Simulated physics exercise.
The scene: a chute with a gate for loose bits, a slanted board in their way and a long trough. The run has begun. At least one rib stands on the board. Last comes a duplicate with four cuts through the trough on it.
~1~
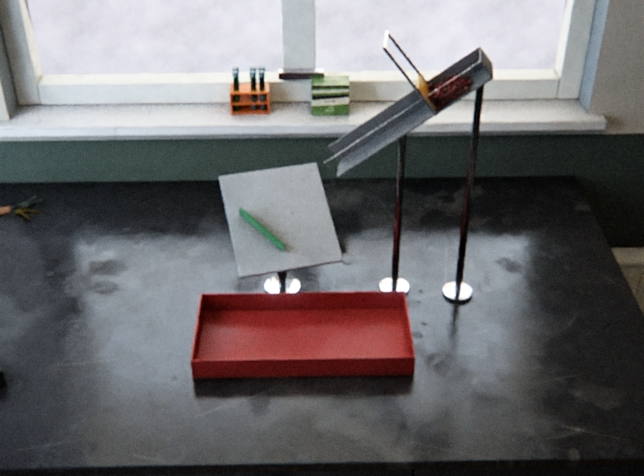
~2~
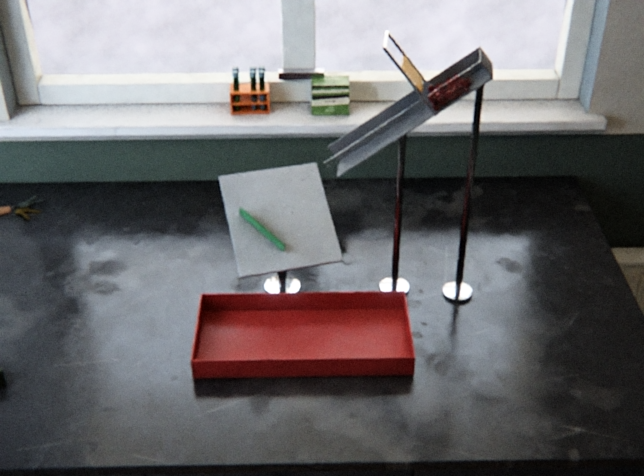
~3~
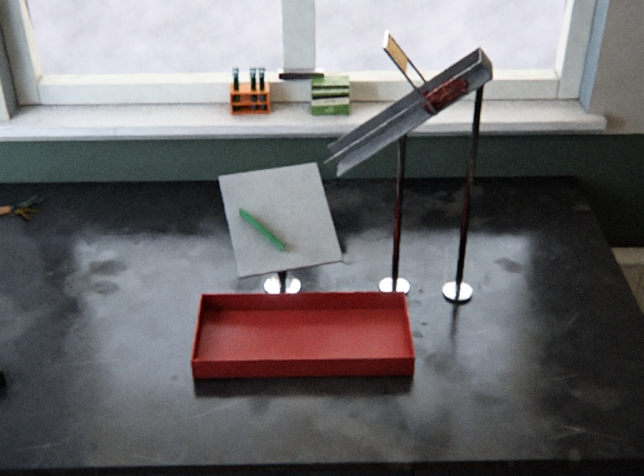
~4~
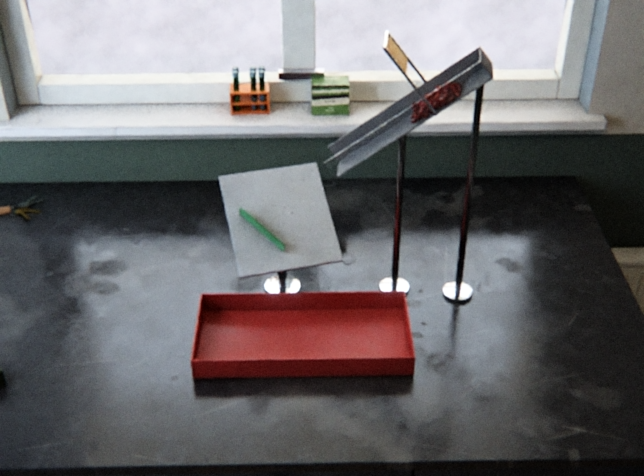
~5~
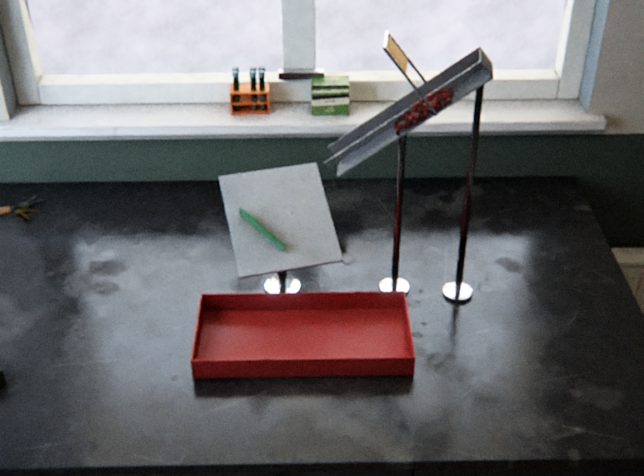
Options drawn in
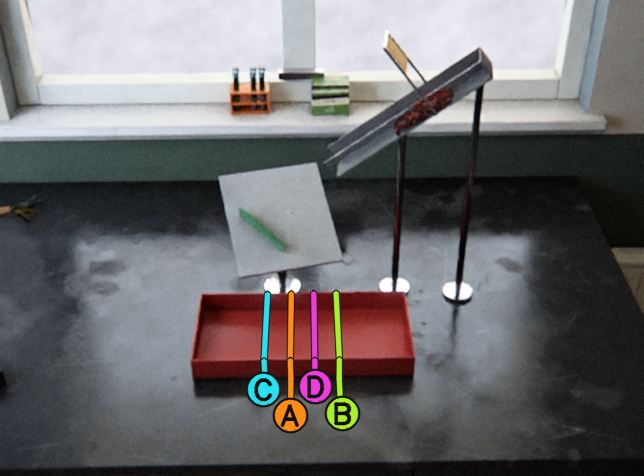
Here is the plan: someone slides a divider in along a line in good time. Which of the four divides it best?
D beats the others.
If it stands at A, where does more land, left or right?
More lands on the right.
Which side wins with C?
More lands on the right.
On the marked copy, line A crosses the front rim at (290, 359); line B crosses the front rim at (339, 358); line C crosses the front rim at (264, 359); line D crosses the front rim at (314, 358).
If A is chosen, of what is caught, a small part on the left of the divider, most on the right.
If B is chosen, of what is caught, nearly all on the left of the divider, a small part on the right.
If C is chosen, of what is caught, a small part on the left of the divider, nearly all on the right.
If D is chosen, of what is caught, about two thirds on the left of the divider, about a third on the right.
